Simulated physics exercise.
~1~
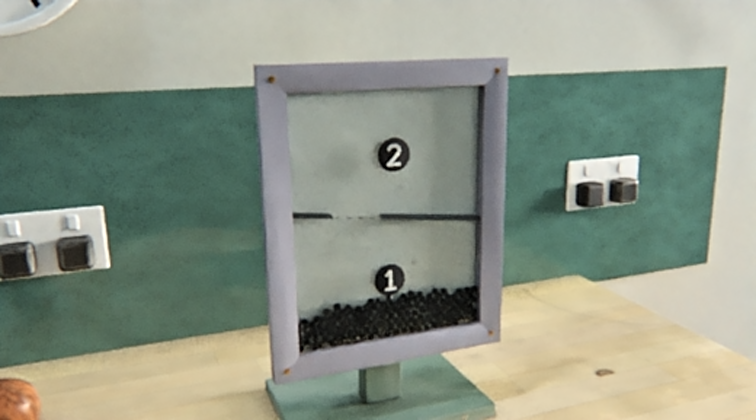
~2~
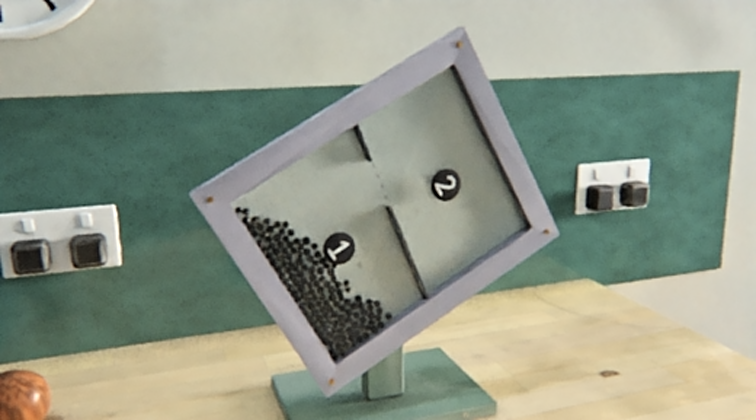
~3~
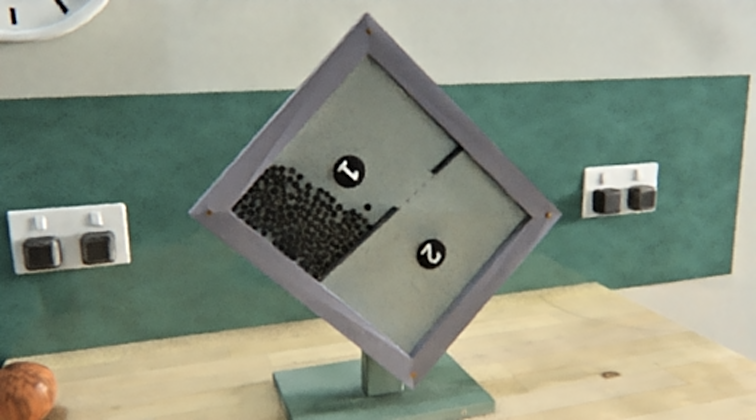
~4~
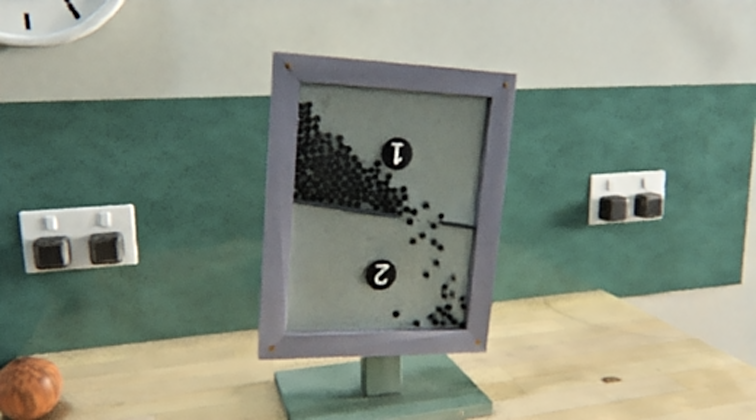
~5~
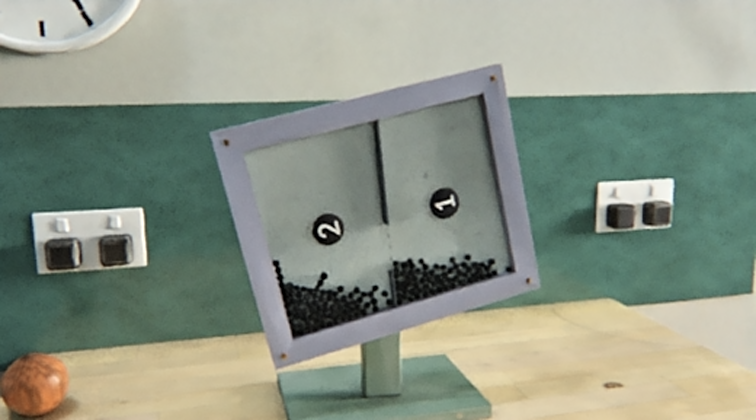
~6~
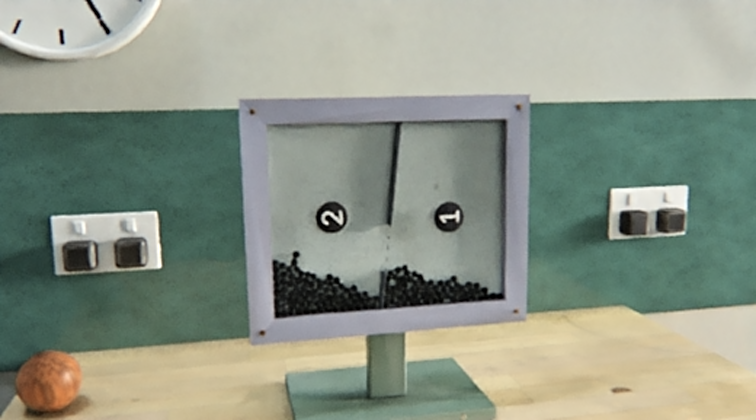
A framed box of small black beads turned clockwise on its stand until it was almost upside down, spilling beads through the divider's gap, then kept turning until it lay on its side, with the beads split fairly evenly between both numbered chambers.
